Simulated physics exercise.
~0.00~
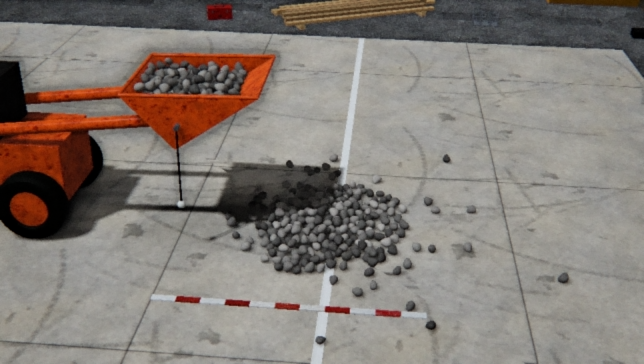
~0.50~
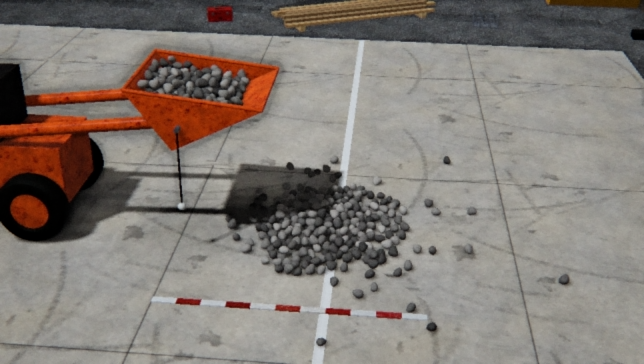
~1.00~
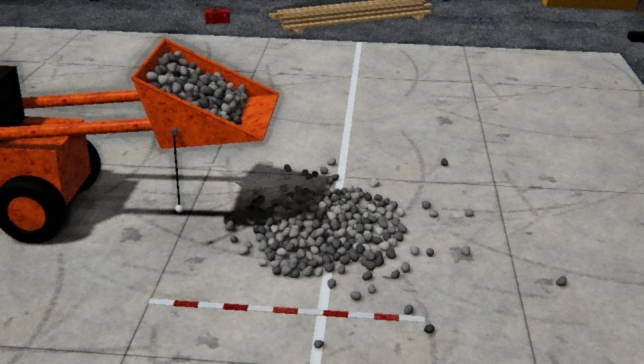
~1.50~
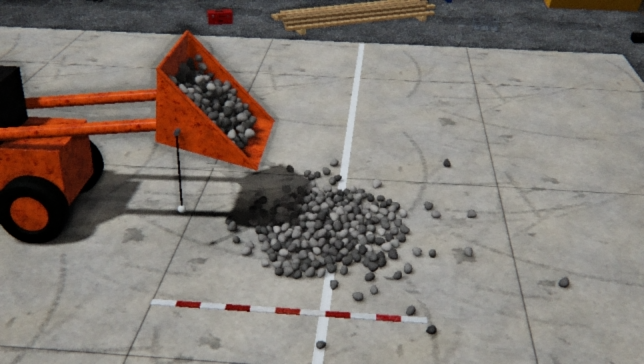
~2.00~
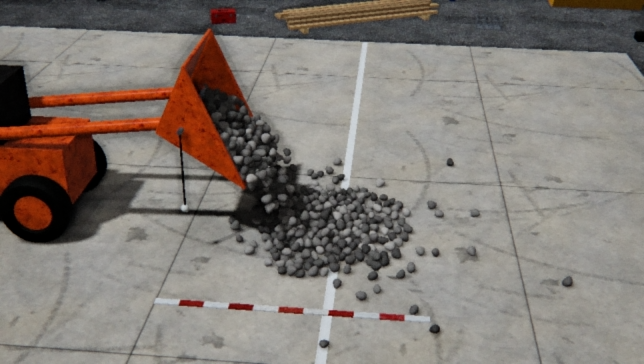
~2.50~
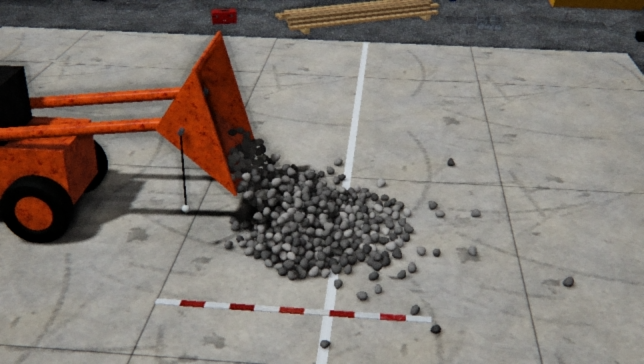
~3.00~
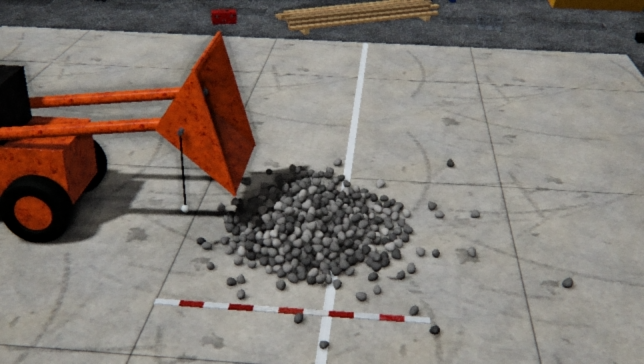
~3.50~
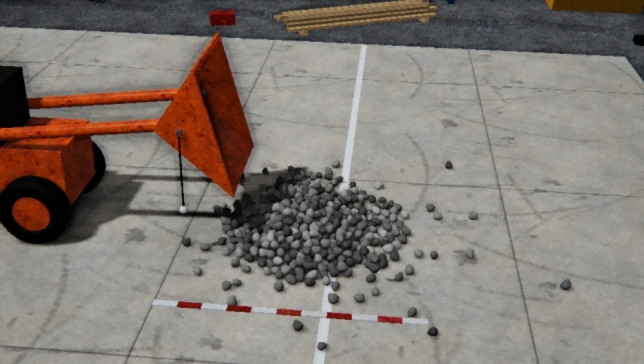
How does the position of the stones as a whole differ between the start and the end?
At the start, some of the stones are up in the orange bucket and the rest lie on the ground. By the end they all lie on the ground in one larger pile, so as a whole they sit lower and a little further right.
